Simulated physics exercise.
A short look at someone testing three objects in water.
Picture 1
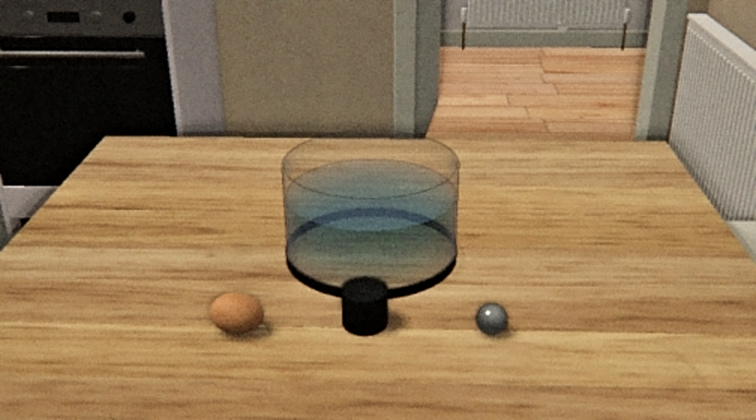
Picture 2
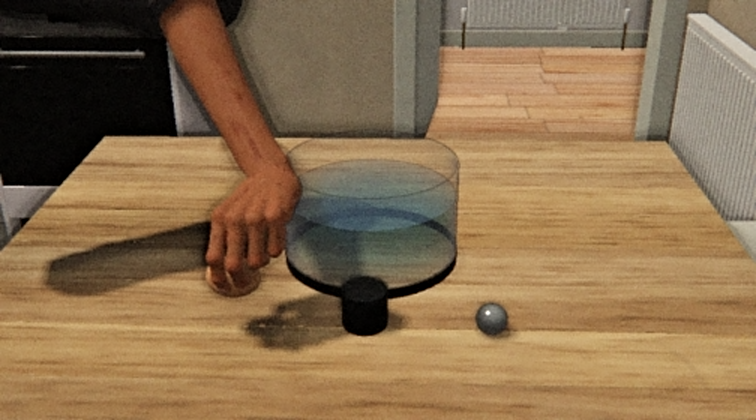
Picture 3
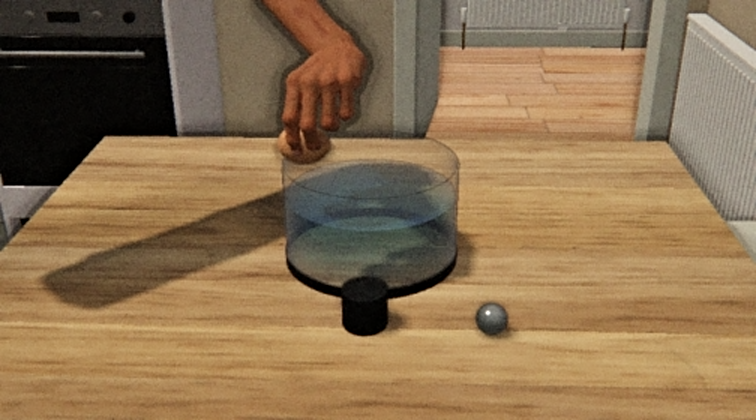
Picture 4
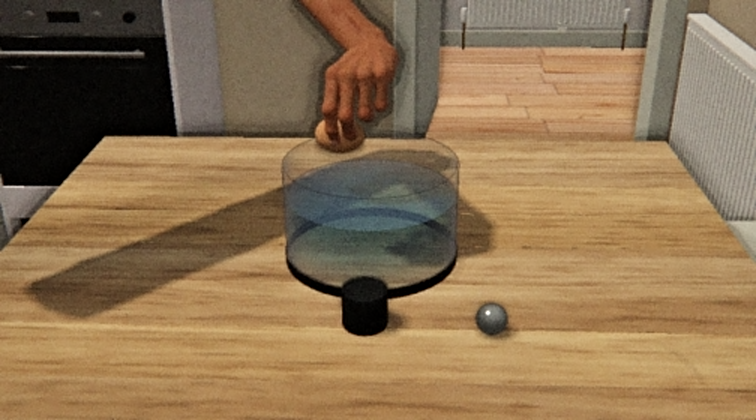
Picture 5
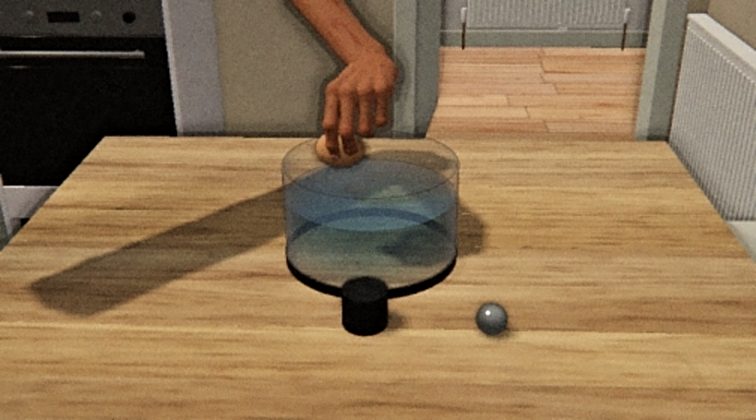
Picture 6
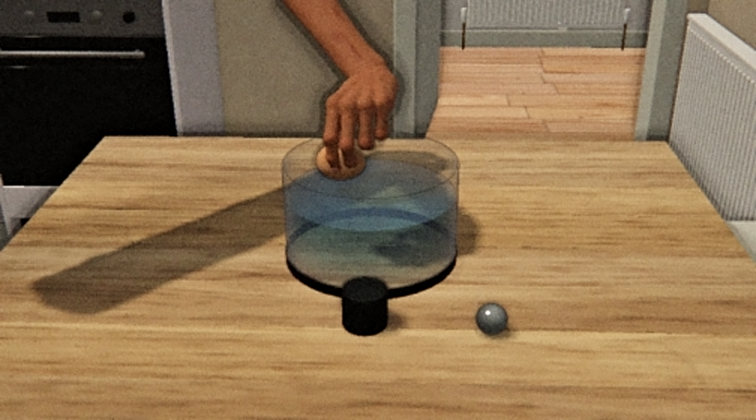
The clip opens on a wooden table with an egg, a black cylinder and a small grey ball in front of a clear bowl of water. A hand reaches in and picks up the egg, carries it up and over the bowl, then lowers it slightly toward the water's surface.
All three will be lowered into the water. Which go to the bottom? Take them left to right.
The left one goes to the bottom, the middle one goes to the bottom, the right one goes to the bottom.
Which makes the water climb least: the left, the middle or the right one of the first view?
That is the one on the right.
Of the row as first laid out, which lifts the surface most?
I say the one in the middle.
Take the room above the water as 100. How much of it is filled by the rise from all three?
Near 12 in a hundred.
Soon after, the egg goes to the bottom.
Later, the iron weight goes to the bottom.
In the end, the steel ball goes to the bottom; afloat, none of them.
